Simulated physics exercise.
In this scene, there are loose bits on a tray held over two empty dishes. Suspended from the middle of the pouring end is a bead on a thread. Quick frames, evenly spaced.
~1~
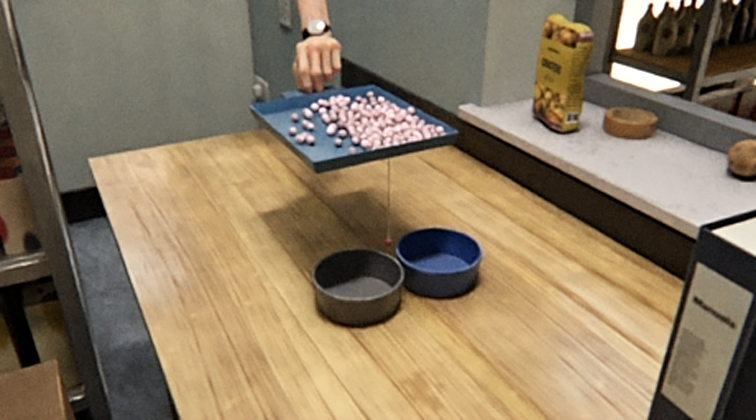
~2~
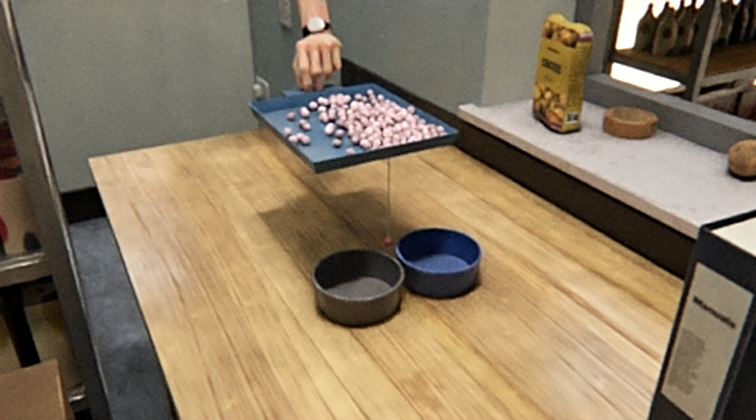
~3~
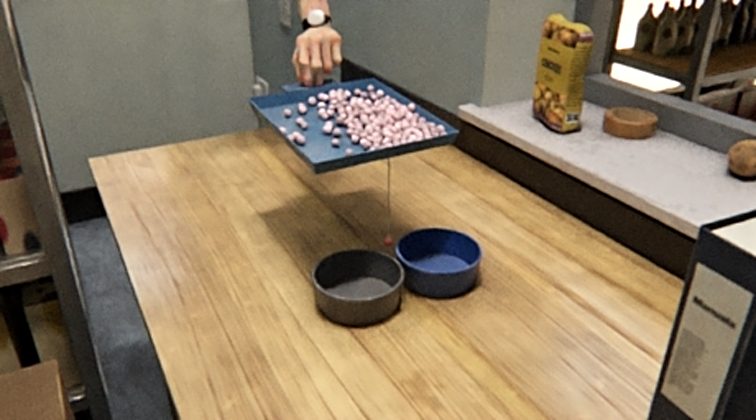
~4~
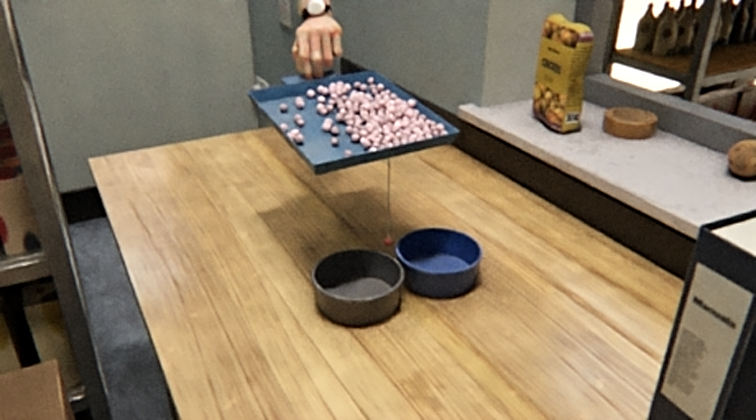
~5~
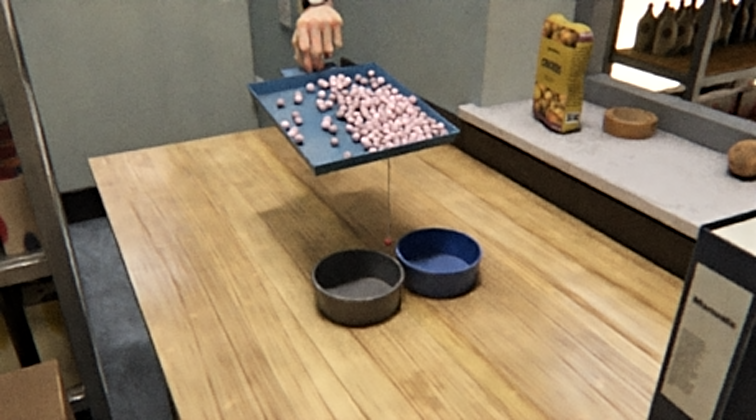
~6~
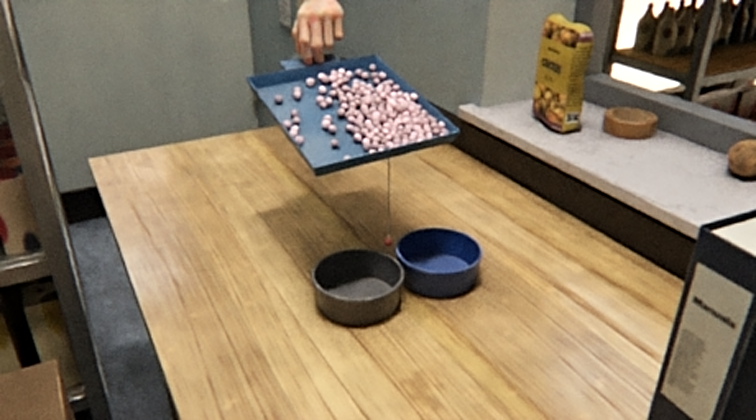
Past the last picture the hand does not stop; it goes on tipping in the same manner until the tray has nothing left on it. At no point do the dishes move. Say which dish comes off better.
Pretty sure the heavier pile builds up on the left there.
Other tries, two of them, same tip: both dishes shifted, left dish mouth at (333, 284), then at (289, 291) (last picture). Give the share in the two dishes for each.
Roughly 90 % and then 70 %.
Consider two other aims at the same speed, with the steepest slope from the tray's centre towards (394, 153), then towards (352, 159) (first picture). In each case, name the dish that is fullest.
So: The right-standing dish on the first go, the left-standing dish on the second.
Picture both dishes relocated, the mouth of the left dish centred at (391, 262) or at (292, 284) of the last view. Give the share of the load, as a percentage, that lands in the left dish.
Trial 1 about 40 %, trial 2 about 20 %.
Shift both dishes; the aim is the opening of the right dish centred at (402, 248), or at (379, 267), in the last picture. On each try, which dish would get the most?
Case one: The dish at left. Case two: The dish at right.
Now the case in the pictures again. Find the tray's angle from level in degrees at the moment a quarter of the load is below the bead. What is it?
It is at around 70 degrees by then.
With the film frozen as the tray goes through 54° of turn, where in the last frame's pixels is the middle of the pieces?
Centre estimate: (381, 139).
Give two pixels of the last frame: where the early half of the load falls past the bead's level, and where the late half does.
It goes through near (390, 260) first, then near (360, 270).
Soon, tray tipped steeply; most on the tray; a stray few in the left dish; a stray few in the right dish; a stray few outside both; a small part in the air.
A while on, tray tipped right over; a small part on the tray; about half in the left dish; a small part in the right dish; about a quarter outside both; a small part in the air.
Towards the end, tray tipped past a quarter turn; about two thirds in the left dish; a small part in the right dish; about a quarter outside both.
Finally, tray tipped past a quarter turn; about two thirds in the left dish; a small part in the right dish; about a quarter outside both.
